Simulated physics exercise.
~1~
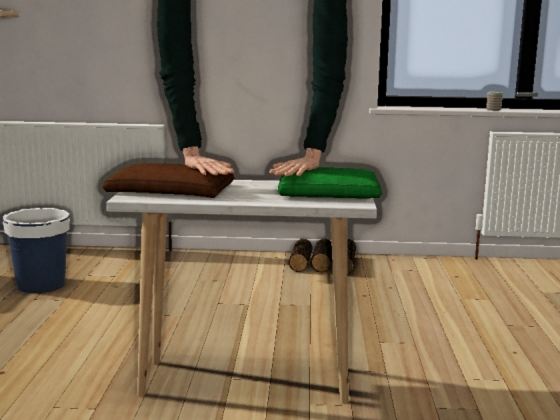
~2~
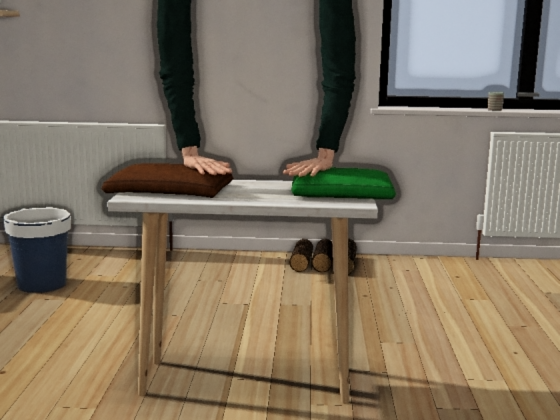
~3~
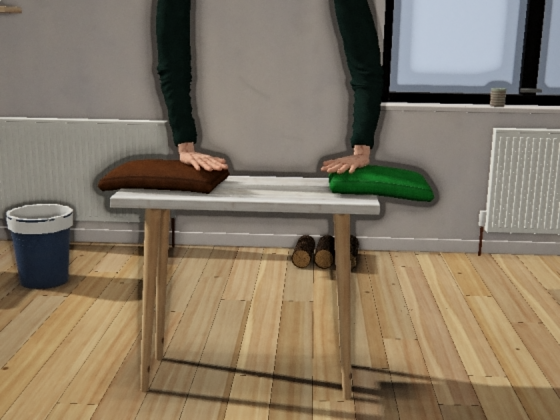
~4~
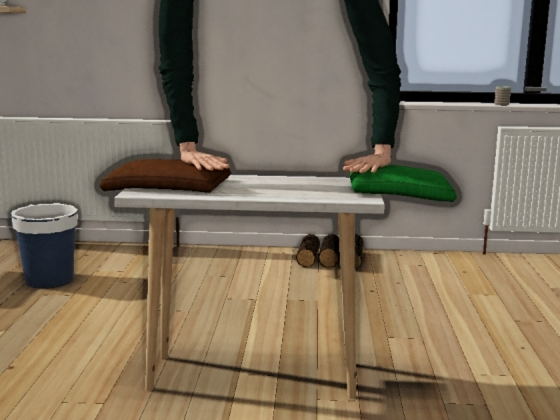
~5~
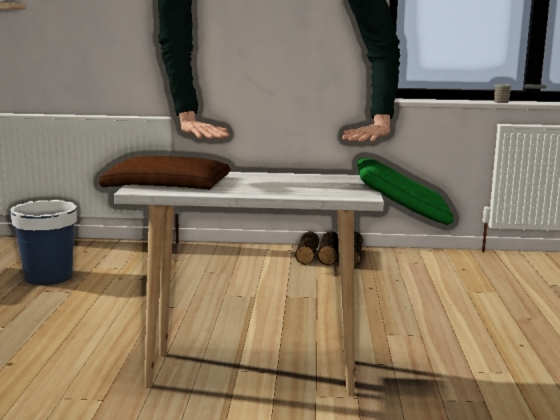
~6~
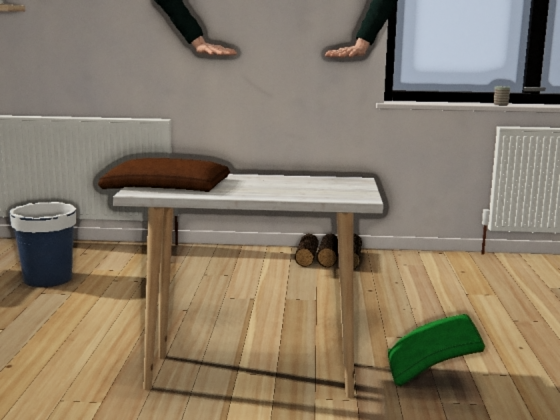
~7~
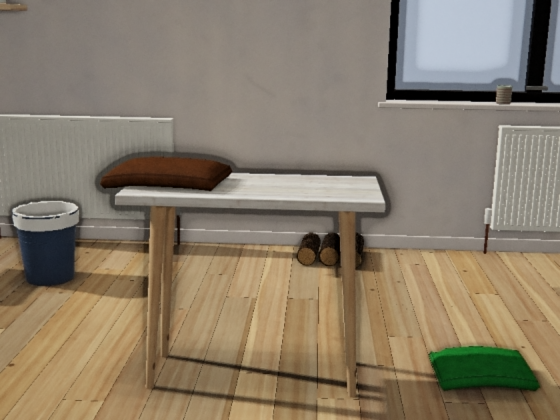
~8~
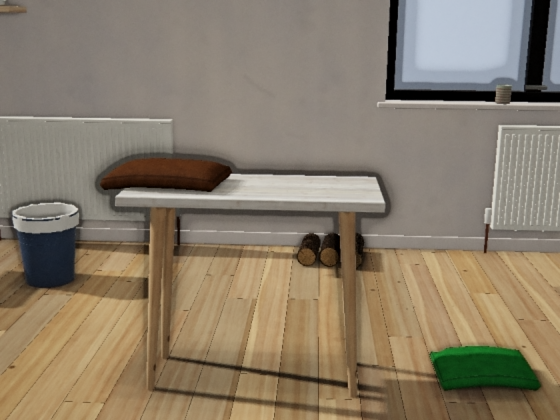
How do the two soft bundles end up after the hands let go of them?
The brown bundle stays on top of the table at its left end, while the green one slumps off the right end and comes to rest on the floor.
